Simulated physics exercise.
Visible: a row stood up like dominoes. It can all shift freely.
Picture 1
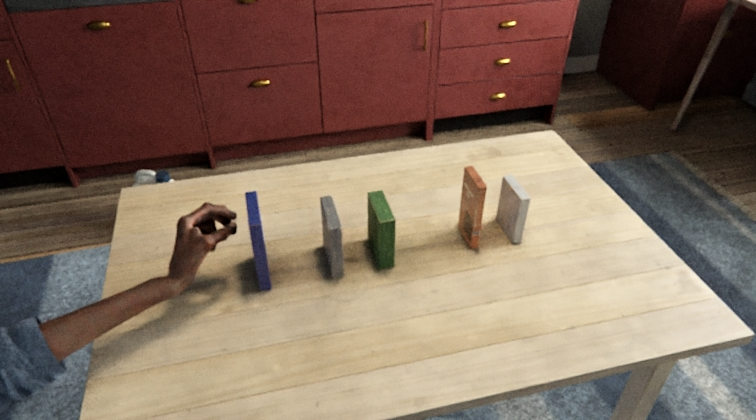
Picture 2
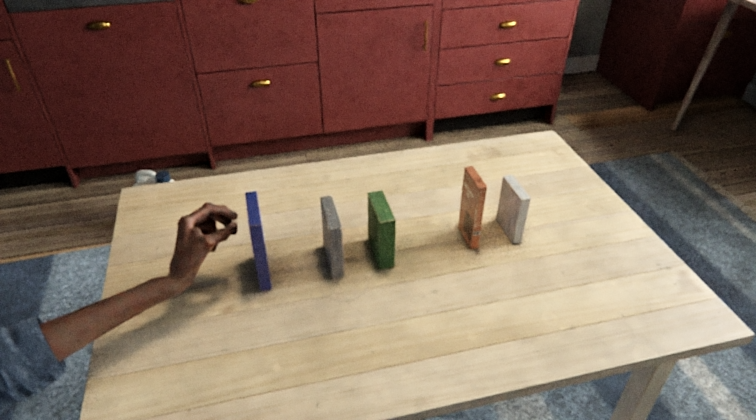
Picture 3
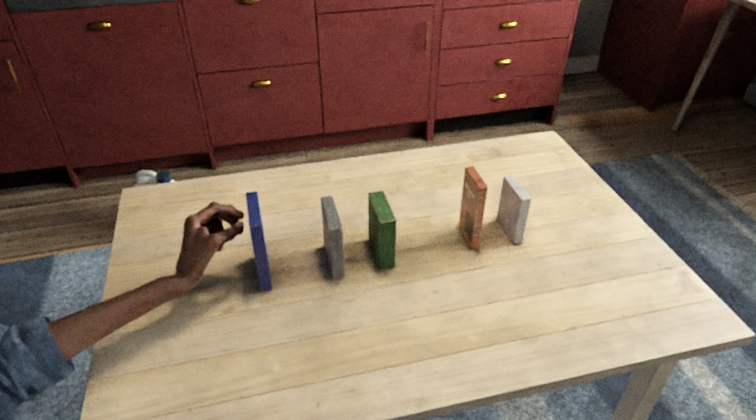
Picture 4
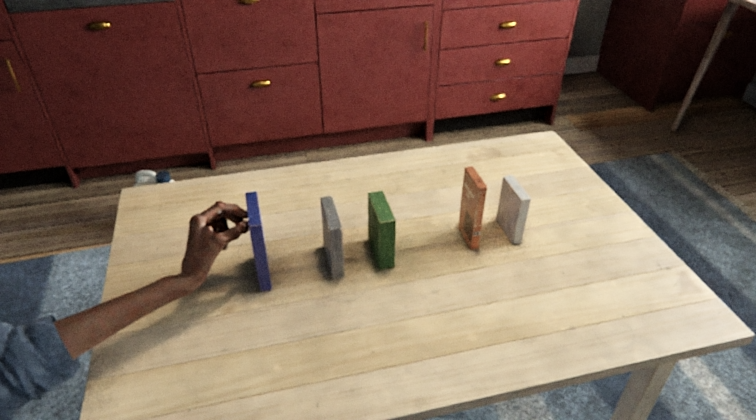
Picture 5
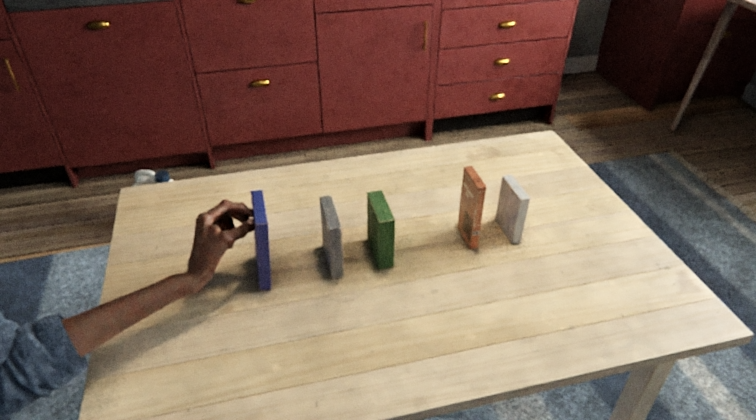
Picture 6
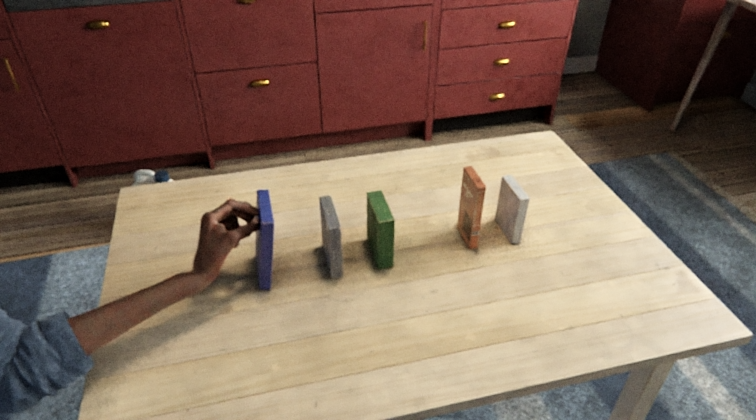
Five upright pieces stand spaced like dominoes across a pale wooden table, seen from above at an angle in a room with red cabinets and blue rugs. From left to right they are a blue board, a grey block, a green block, an orange packet and a whitish piece. A hand at left moves slightly right to the blue board and tilts it a little rightward, while the others stay still.
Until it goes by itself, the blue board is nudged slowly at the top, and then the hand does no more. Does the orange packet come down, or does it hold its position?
It holds its position.
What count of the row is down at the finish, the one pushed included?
All told, the number is 3.
Then, 0.30 s past the last view, blue board 55° over; grey block rocked 11° from its first pose.
Then, 0.40 s past the last view, blue board 77° over; grey block rocked 47° from its first pose; green block rocked 21° from its first pose.
Then, 0.50 s past the last view, blue board 81° over; green block on its side; grey block rocked 70° from its first pose.
Finally, down or leaning hard on the table, grey block and green block; orange packet still in place. Final places as the last picture's camera would see them, orange packet near (471, 208).
